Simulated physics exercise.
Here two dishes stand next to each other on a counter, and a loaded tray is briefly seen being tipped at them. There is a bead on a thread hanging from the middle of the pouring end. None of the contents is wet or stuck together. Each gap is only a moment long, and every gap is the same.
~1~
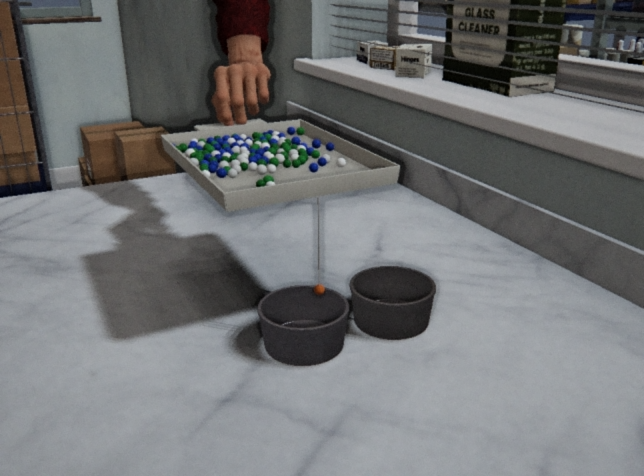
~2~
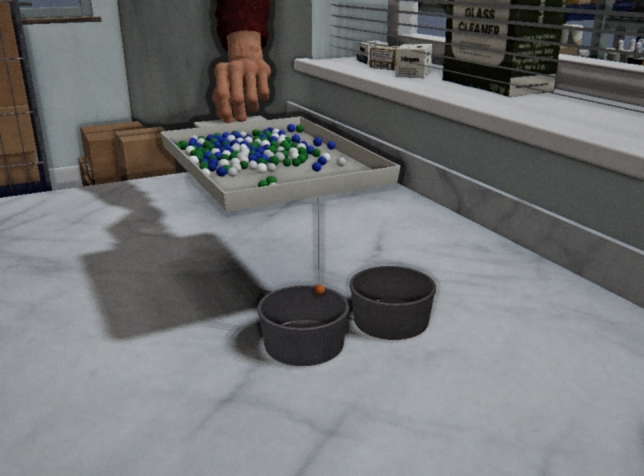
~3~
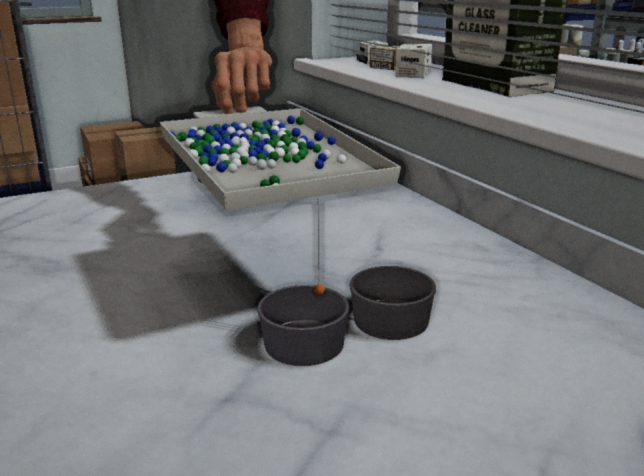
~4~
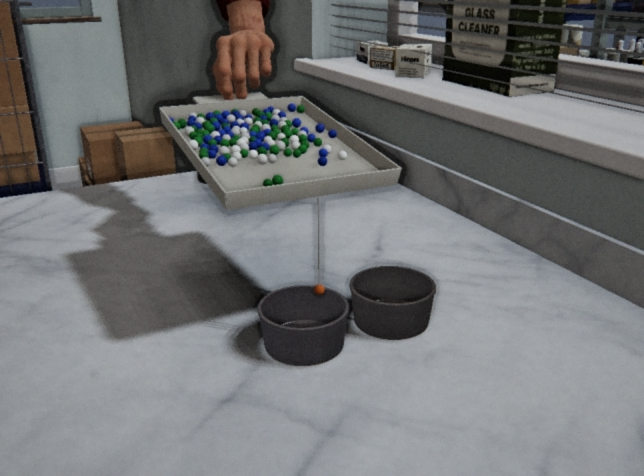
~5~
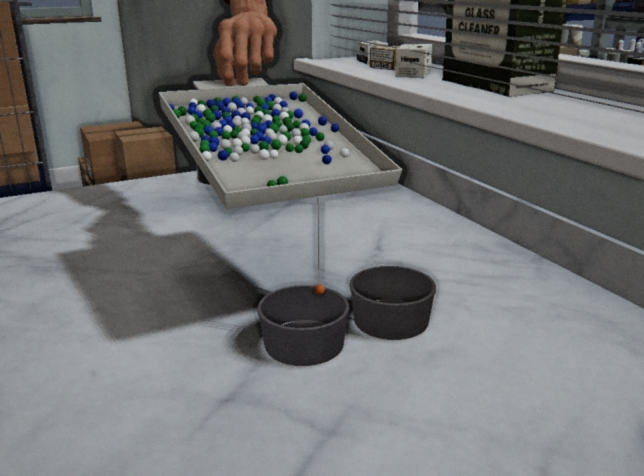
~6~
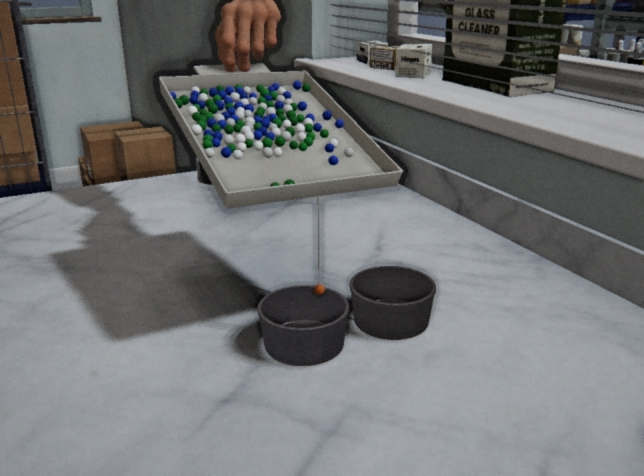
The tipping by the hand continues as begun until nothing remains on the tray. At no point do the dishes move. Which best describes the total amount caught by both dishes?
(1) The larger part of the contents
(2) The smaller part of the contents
Answer: 2.
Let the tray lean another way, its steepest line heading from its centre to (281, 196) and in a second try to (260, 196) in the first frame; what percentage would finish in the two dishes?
10 %, give or take, and then 0 %.
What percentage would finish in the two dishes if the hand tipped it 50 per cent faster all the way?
I'd put it near 10 per cent.
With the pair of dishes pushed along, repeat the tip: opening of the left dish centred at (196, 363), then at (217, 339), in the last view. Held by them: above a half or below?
Well, not up to half at the first spot and not up to half at the second.
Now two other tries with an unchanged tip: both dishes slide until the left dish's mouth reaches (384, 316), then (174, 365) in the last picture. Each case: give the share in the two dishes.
It comes to near 60 per cent the first time and near 20 per cent the second time.
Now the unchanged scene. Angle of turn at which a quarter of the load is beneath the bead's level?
Around 100°, give or take.
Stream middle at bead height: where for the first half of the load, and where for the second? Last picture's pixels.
At about (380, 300), then at (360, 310).
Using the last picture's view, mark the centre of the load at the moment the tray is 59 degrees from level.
Centre estimate: (329, 173).
Soon, tray tipped steeply; most on the tray; a small part outside both; a small part in the air.
A while on, tray tipped right over; about two thirds on the tray; a stray few in the right dish; about a quarter outside both; a small part in the air.
Towards the end, tray tipped past a quarter turn; a stray few in the left dish; a small part in the right dish; nearly all outside both.
Finally, tray tipped past a quarter turn; a stray few in the left dish; a small part in the right dish; nearly all outside both.
